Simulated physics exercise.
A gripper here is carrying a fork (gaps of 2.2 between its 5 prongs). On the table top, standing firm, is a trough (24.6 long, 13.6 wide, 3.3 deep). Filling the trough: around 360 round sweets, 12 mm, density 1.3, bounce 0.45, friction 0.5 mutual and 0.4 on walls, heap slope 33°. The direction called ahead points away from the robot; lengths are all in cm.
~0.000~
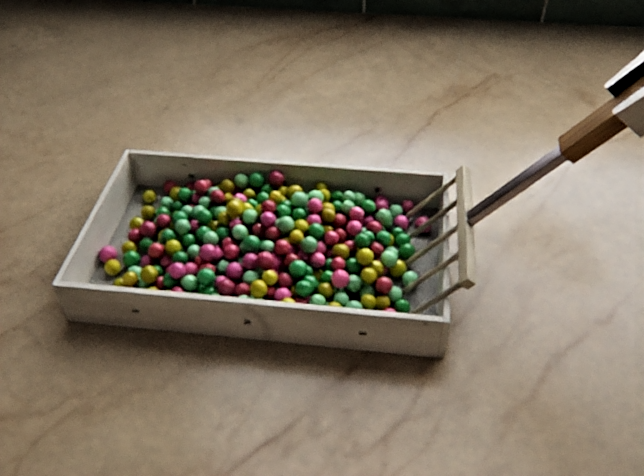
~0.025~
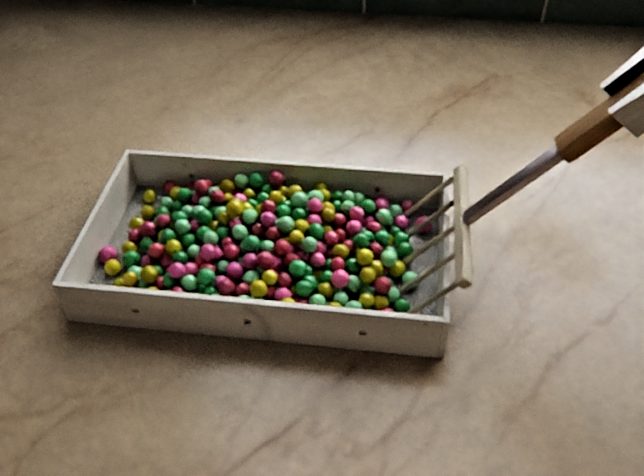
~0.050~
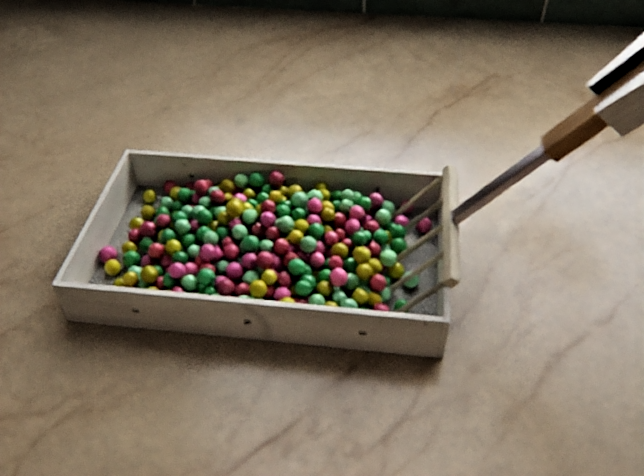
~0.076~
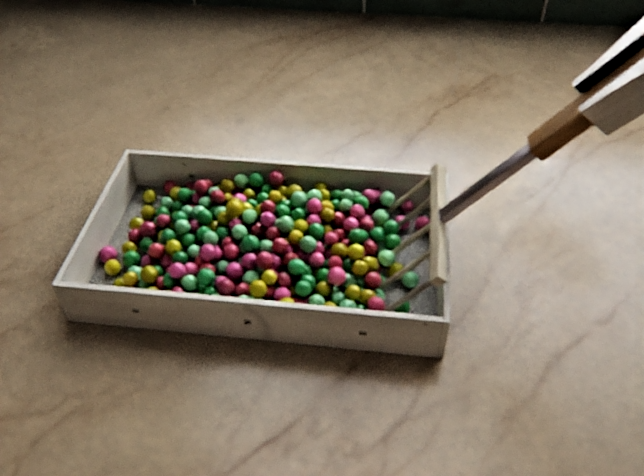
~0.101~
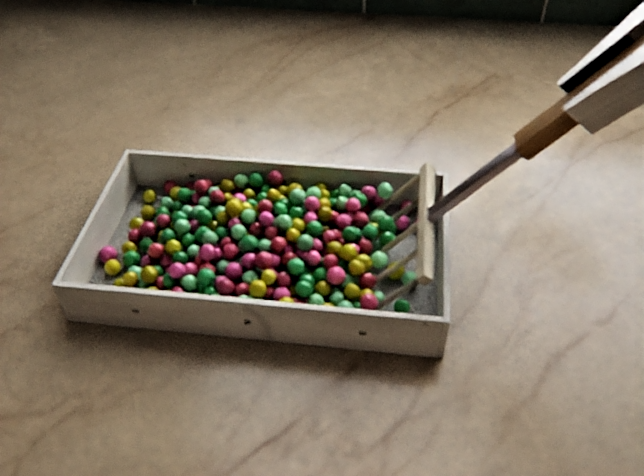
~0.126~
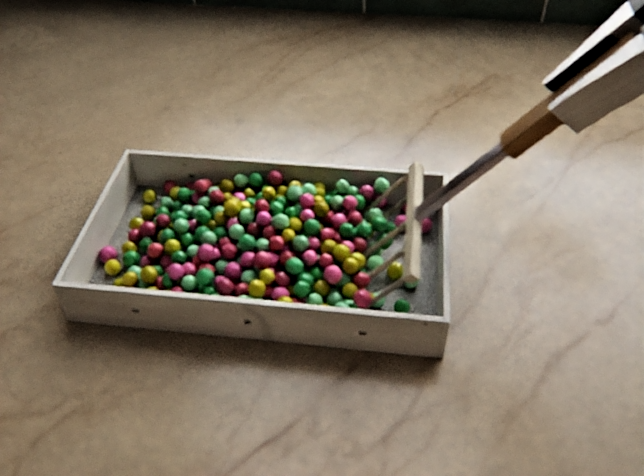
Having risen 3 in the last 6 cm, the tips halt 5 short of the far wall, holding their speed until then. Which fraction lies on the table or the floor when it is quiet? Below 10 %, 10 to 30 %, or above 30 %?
Below 10 %.
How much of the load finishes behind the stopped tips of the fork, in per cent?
Roughly 55 %.
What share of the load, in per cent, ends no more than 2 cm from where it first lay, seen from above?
Roughly 20 per cent.
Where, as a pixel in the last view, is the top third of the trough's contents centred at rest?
(146, 218).
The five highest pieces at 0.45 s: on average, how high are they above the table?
They are about 6 cm above the table.
After 0.29 s, sloping 52°, highest piece 5 above the table; 364 in the trough.
After 0.45 s, sloping 52°, highest piece 7 above the table; 364 in the trough.
After 0.74 s, sloping 52°, highest piece 5 above the table; 357 in the trough, 5 on the table or floor, 2 in flight or on the tool.
After 1.44 s, sloping 52°, highest piece 5 above the table; 357 in the trough, 7 on the table or floor.
In the end, 357 in the trough, 7 on the table or floor. That is 2 % on the table or floor.
